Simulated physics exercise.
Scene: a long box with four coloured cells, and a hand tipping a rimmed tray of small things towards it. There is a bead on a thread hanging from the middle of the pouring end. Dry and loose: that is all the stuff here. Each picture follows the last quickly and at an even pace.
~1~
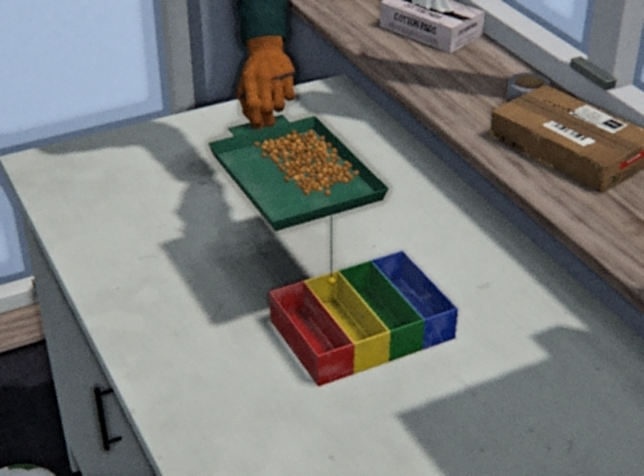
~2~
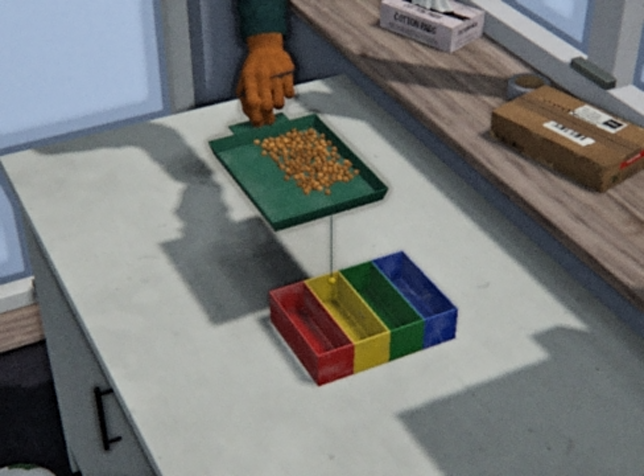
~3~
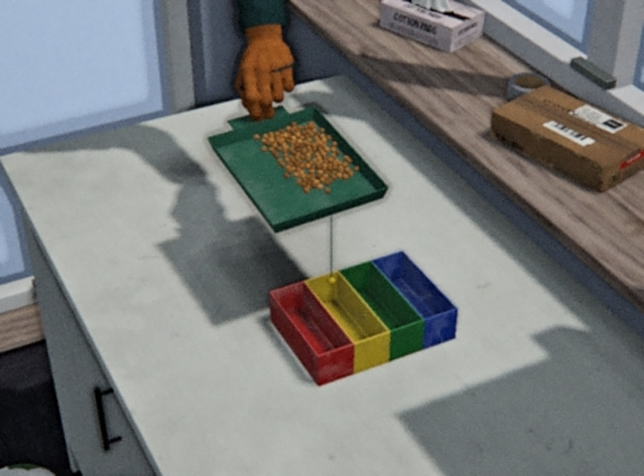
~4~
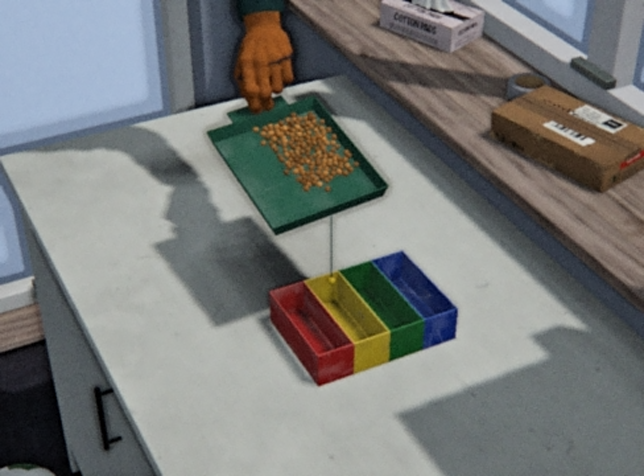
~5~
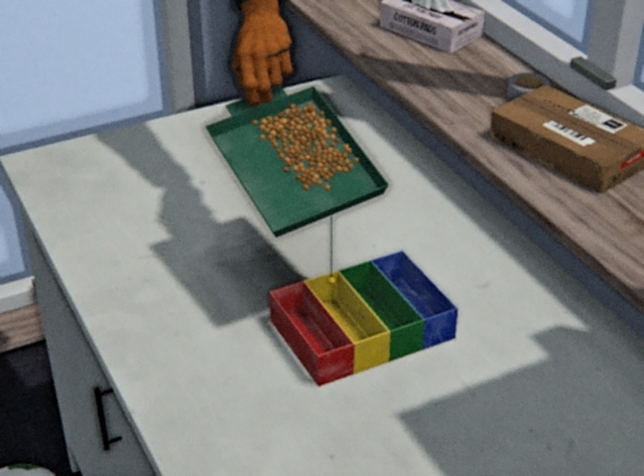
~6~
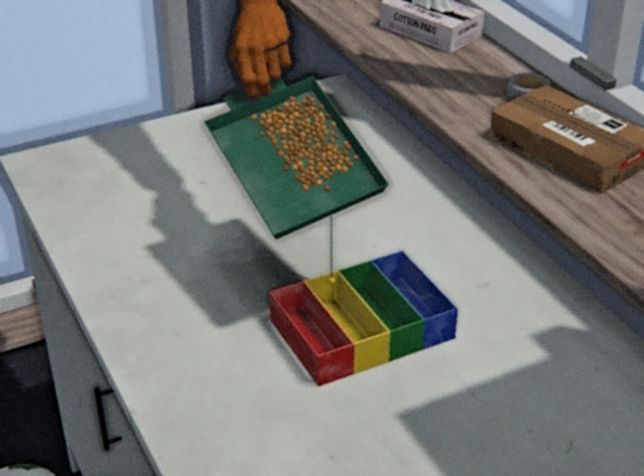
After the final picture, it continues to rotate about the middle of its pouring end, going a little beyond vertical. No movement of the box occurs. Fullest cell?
Red.
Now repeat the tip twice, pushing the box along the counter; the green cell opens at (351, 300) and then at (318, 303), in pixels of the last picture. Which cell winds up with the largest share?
Case 1 - the cell in red; case 2 - the cell in yellow.
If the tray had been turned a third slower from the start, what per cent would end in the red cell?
Near 40 in a hundred.
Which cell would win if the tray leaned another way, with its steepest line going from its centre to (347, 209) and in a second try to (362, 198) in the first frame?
Try A: Green / try B: The cell in green.
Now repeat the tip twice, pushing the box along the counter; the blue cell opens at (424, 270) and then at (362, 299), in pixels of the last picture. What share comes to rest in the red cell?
Close to 0 in a hundred, then close to 10 in a hundred.
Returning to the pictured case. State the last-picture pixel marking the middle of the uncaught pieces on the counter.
Their resting centre is at about (257, 366).
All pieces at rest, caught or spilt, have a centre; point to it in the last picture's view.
Near (284, 345).
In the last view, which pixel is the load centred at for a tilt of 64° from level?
Somewhere about pixel (285, 231).
Soon after the last picture, tray tipped steeply; most on the tray; a stray few in the red cell; about a quarter falling or outside the box.
A little later, tray tipped past a quarter turn; about a third on the tray; a small part in the red cell; about half falling or outside the box.
Later still, tray tipped past a quarter turn; about half in the red cell; about half falling or outside the box.
At rest, tray tipped past a quarter turn; about half in the red cell; none in the yellow cell; none in the green cell; none in the blue cell; about half outside the box.
